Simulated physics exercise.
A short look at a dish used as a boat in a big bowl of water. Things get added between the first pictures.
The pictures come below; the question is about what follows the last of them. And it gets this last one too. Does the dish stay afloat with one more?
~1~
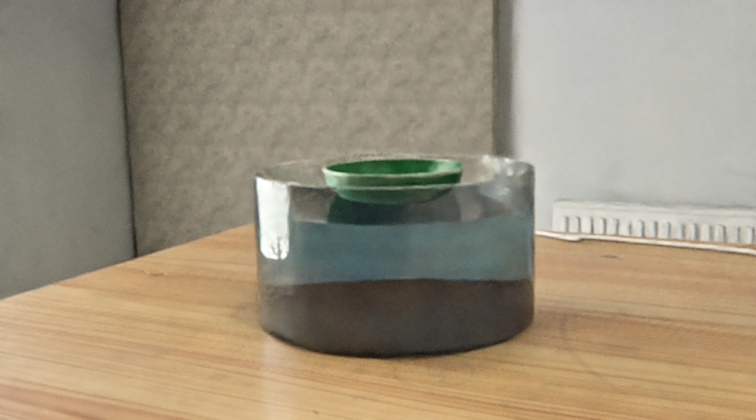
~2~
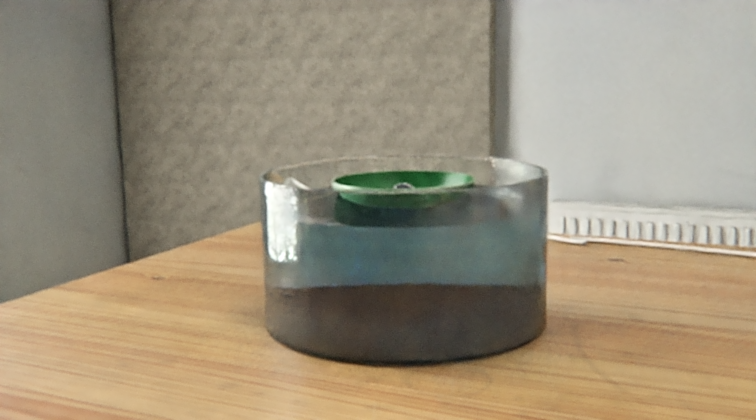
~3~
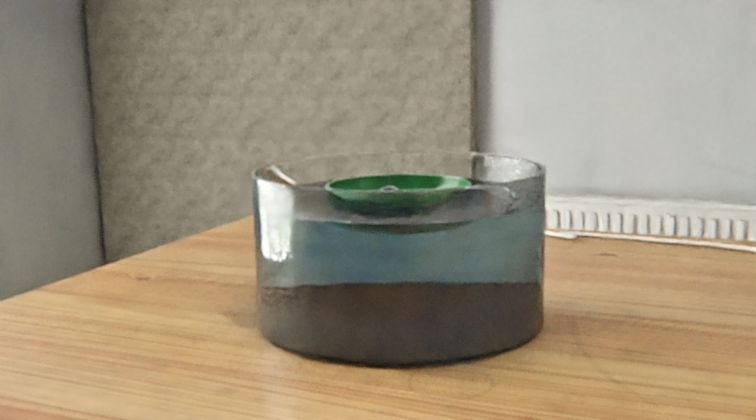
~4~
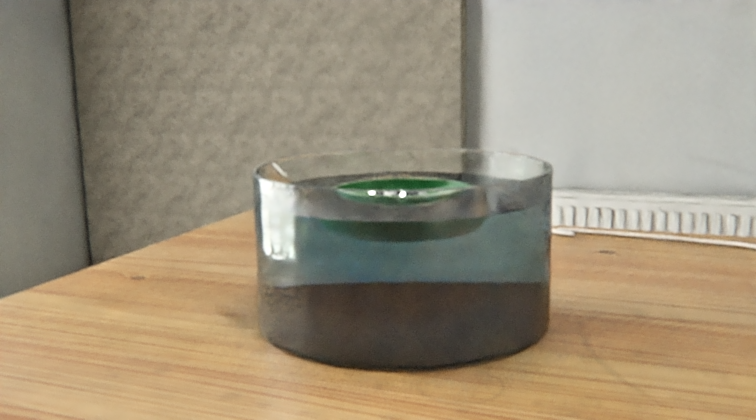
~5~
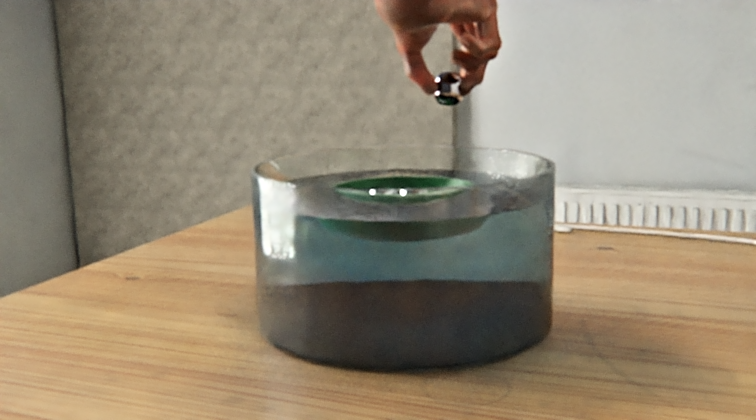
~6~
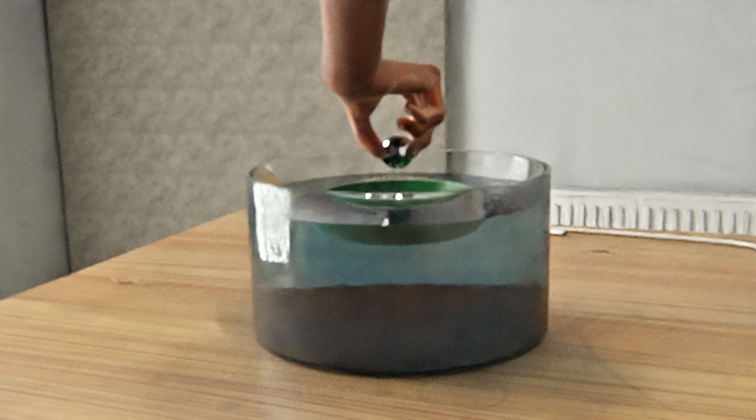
No, sunk.
Shortly, the steel ball is in and the dish dips.
Then, water pours in over its edge.
At the finish, the dish lies on the bottom with its load.
